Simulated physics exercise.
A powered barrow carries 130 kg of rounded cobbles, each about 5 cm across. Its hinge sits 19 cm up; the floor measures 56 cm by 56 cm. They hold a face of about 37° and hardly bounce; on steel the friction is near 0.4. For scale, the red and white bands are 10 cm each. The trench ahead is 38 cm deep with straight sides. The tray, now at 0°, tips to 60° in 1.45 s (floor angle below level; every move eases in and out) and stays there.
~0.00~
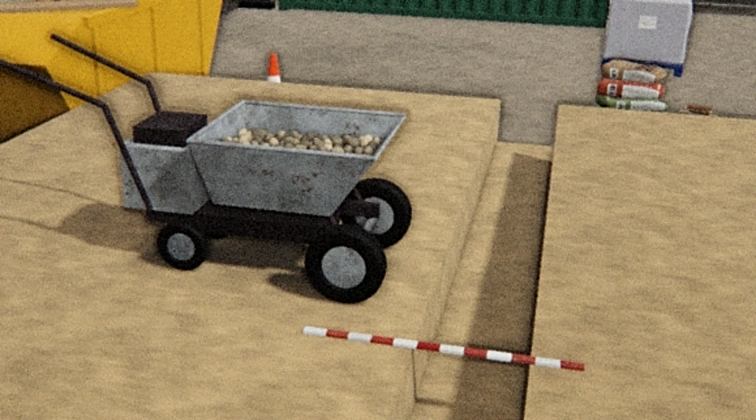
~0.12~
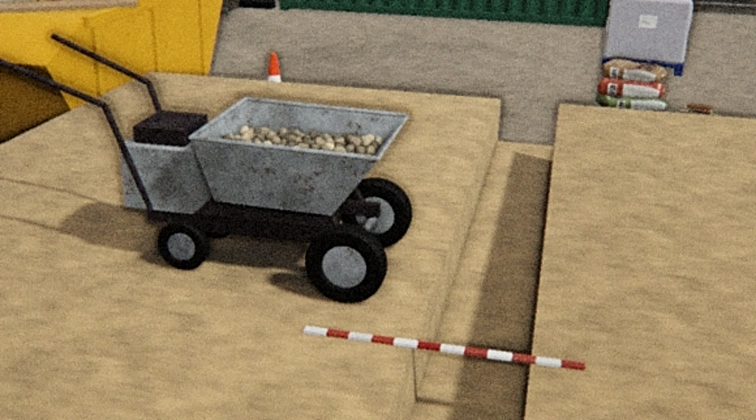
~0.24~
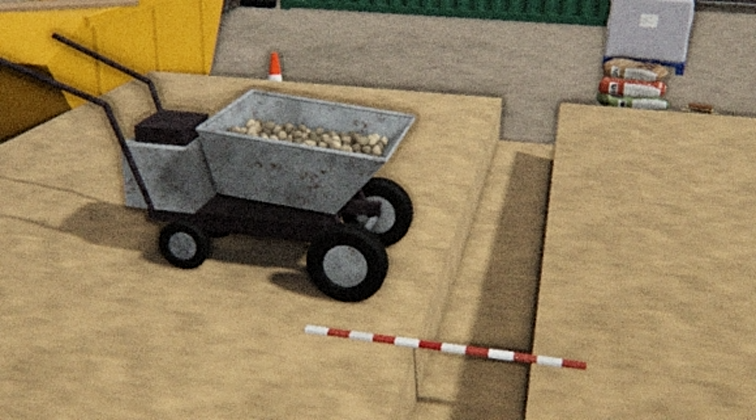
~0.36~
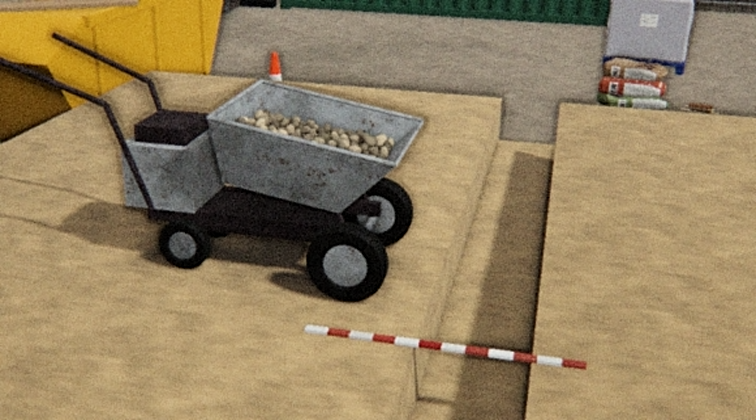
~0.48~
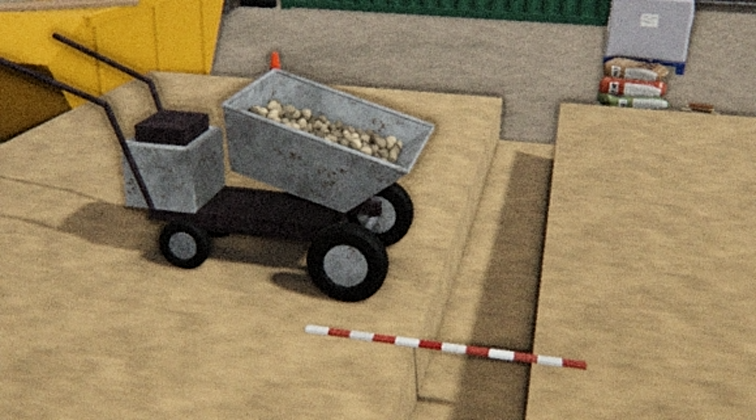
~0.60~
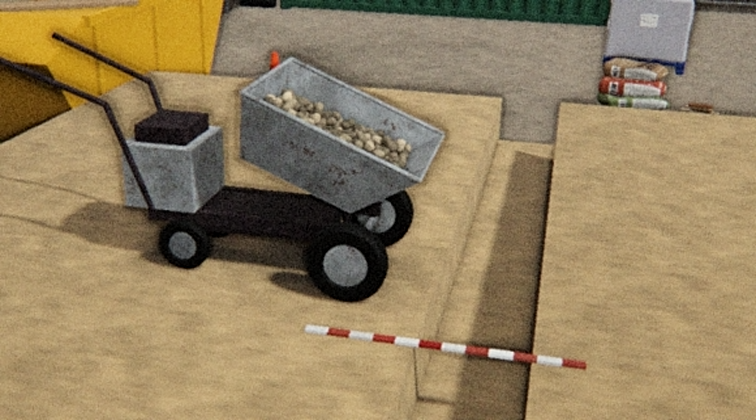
On a sandy work site beside a straight-sided trench, a stationary powered barrow holds a grey metal tray of rounded cobbles; the tray's left end rises, slowly then faster, tilting it down to the right with the stones still inside.
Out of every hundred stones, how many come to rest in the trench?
About 58 per cent.
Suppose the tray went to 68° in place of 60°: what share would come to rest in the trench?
In that case some 95 per cent.
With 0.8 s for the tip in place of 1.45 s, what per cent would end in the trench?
Then about 50 per cent.
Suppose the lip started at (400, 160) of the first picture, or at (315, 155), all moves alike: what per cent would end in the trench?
Near 45 per cent from the first place, 55 from the second.
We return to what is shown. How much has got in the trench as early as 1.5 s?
About 5 per cent by then.
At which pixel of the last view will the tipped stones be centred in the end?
Near (494, 348).
After 1.1 s the floor is at 51°; 100 % in the tray; the foremost stones are at (447, 195).
After 1.5 s the floor is at 60°; 93 % in the tray, 7 % in the trench; the foremost stones are at (514, 284).
After 1.9 s the floor is at 60°; 72 % in the tray, 26 % in the trench, 1 % past the trench; the foremost stones are at (568, 299).
After 3.8 s the floor is at 60°; 40 % in the tray, 58 % in the trench, 1 % past the trench; the foremost stones are at (601, 304).
